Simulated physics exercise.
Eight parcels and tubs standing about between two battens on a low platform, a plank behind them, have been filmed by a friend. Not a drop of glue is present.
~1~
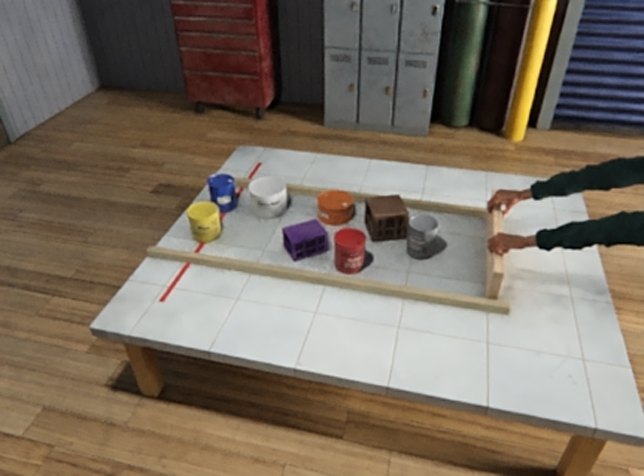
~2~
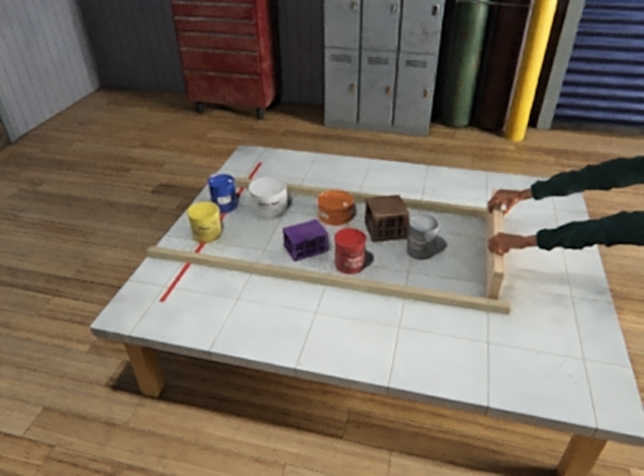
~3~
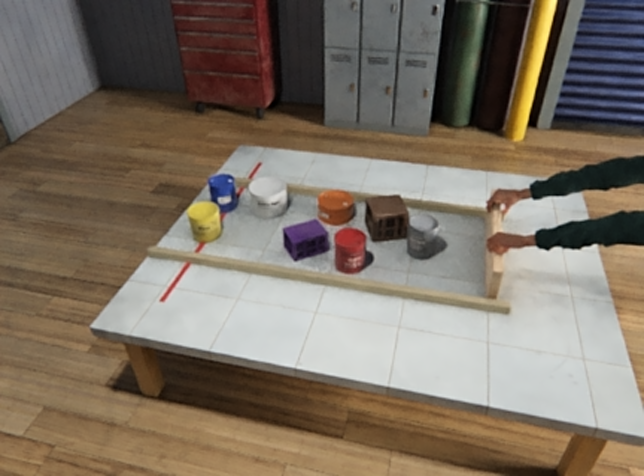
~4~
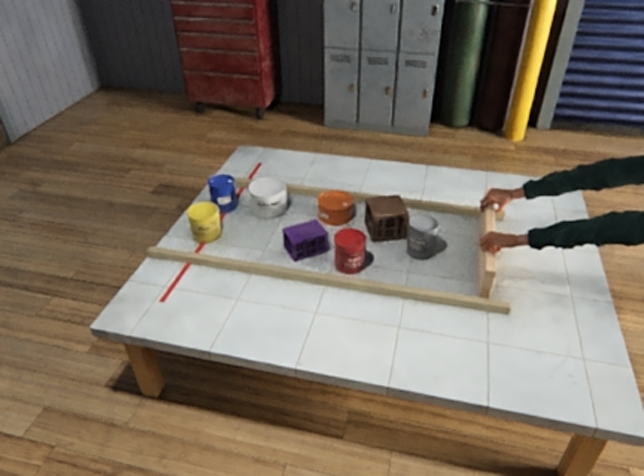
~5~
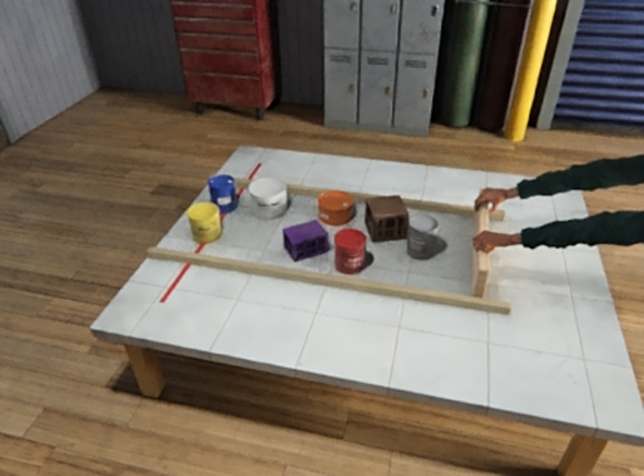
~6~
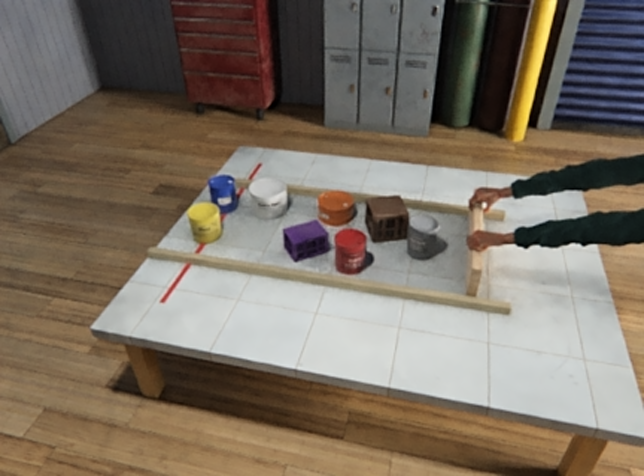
The footage shows eight buckets and crates standing still between two wooden strips on a low white platform, while two hands at the right hold a plank upright and then slide it slightly left toward them.
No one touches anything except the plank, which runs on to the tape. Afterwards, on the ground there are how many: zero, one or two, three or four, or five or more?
On the ground there are three or four.
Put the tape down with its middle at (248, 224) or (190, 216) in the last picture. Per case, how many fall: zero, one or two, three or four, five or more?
First tape: Either one or two; second tape: At least five.
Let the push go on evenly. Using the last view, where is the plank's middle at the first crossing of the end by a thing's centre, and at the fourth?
I'd say close to (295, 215), and after that close to (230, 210).
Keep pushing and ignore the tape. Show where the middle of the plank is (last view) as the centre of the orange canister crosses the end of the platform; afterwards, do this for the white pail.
Around (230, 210) first and around (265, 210) second.
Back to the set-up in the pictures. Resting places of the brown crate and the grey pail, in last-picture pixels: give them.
Final positions: Near (215, 192); near (205, 208).
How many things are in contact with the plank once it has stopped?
3 in contact.
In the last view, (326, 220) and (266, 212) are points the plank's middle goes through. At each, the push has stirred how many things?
So 7, and at the other place 8.
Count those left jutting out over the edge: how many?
So the number is 1.
Soon after, none off yet; blue canister at rest near (223, 194); yellow pail at rest near (205, 223); white pail at rest near (269, 199).
After that, none off yet; blue canister displaced a little near (216, 194); yellow pail at rest near (205, 223); white pail displaced about its own width near (247, 196).
And then, one off so far; blue canister on its way down near (166, 255); yellow pail displaced a little near (193, 220); white pail displaced well along near (194, 190).
In the end, the number that fall off is three or four; gone, orange canister, white pail, yellow pail and blue canister.
